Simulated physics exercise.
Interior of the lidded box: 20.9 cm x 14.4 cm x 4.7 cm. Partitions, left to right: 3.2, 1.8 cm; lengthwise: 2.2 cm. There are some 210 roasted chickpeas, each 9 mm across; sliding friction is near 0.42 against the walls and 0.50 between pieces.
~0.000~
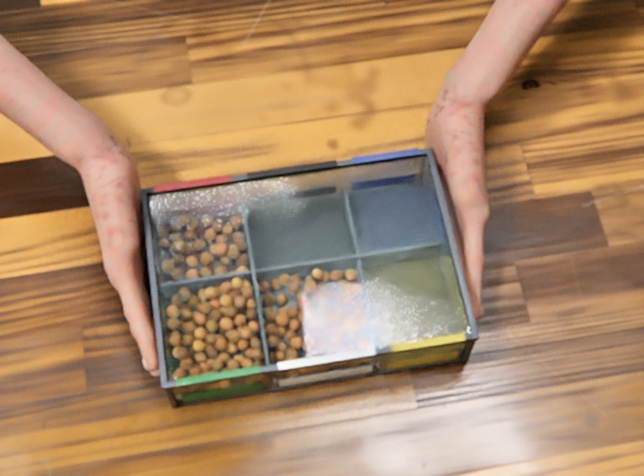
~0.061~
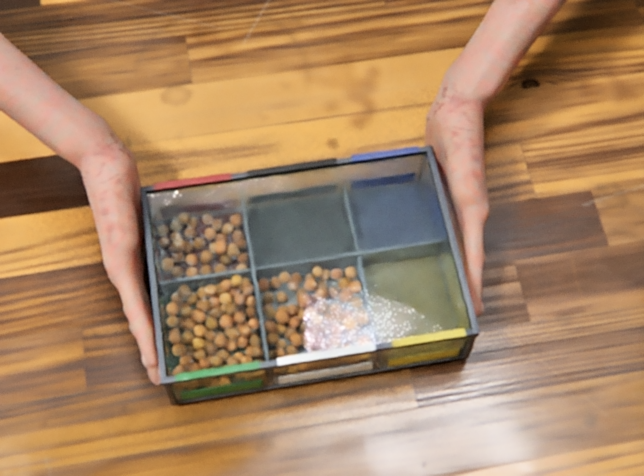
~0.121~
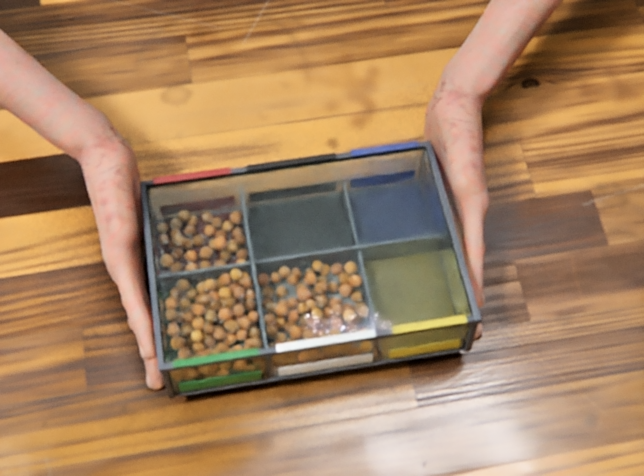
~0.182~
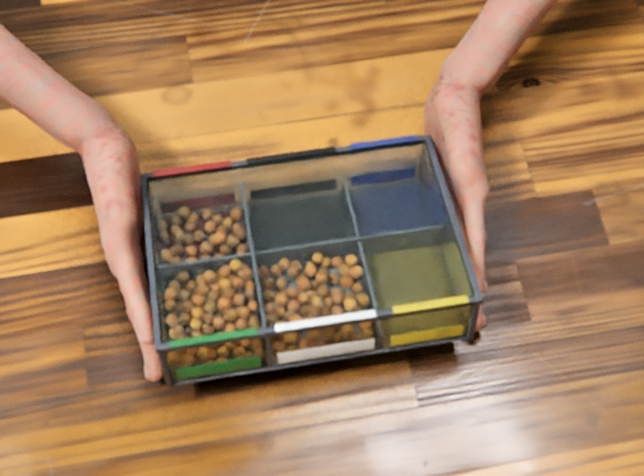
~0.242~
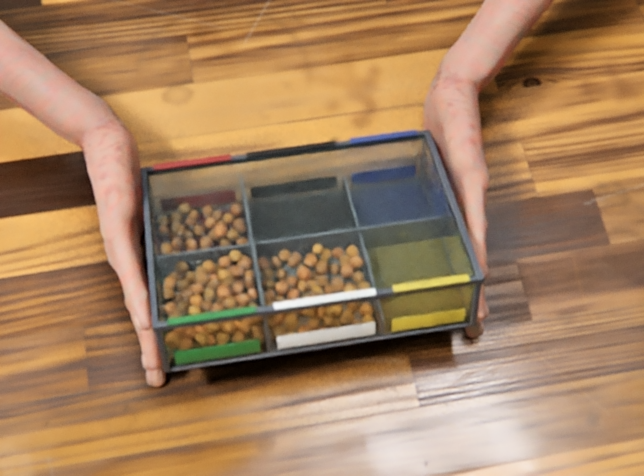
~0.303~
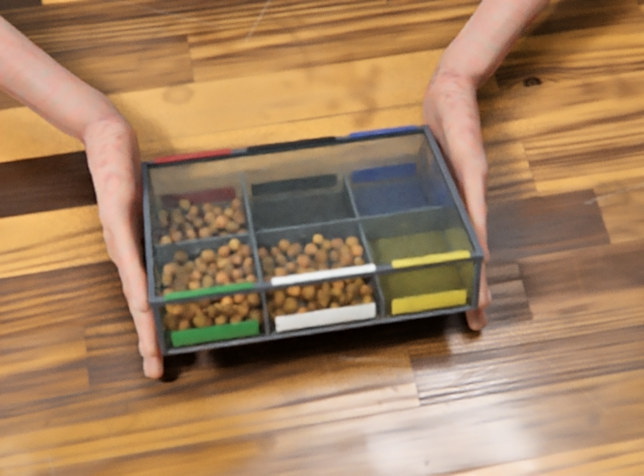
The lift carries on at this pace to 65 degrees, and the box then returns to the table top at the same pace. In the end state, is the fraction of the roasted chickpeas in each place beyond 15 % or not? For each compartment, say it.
Result: Red compartment: It'll probably finish past fifteen percent of the pieces; blue compartment: It'll probably finish at or short of fifteen percent of the pieces; green compartment: It'll probably finish past fifteen percent of the pieces; yellow compartment: It'll probably finish at or short of fifteen percent of the pieces; white compartment: It'll probably finish past fifteen percent of the pieces; black compartment: It'll probably finish at or short of fifteen percent of the pieces.
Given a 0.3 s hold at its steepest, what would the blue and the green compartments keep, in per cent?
Then blue keeps 0% and green keeps 40%.
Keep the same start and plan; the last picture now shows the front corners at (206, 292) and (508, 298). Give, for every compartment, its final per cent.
By the end, red has 20%, blue has 5%, green has 40%, yellow has 0%, white has 35% and black has 0%.
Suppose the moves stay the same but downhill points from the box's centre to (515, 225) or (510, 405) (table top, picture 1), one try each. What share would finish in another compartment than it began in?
That would be close to 10 per cent and then close to 5 per cent.
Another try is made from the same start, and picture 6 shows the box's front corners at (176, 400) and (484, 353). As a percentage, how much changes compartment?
Something like 0 in a hundred.
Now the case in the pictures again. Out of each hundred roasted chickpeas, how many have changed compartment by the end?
Around 5 per cent.
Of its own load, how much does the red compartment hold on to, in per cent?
100 %.
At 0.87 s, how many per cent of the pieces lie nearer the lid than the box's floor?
I'd put it at some 0 percent.
After 0.87 s, tilt 62 degrees; red 20 %, green 40 %, white 35 %.
Then, at 1.24 s, tilt 25 degrees; red 20 %, green 40 %, white 35 %.
After 1.71 s, tilt 0 degrees; red 20 %, green 40 %, white 35 %.
At rest (2.0 s), red 20 %, blue 0 %, green 40 %, yellow 0 %, white 35 %, black 0 %.
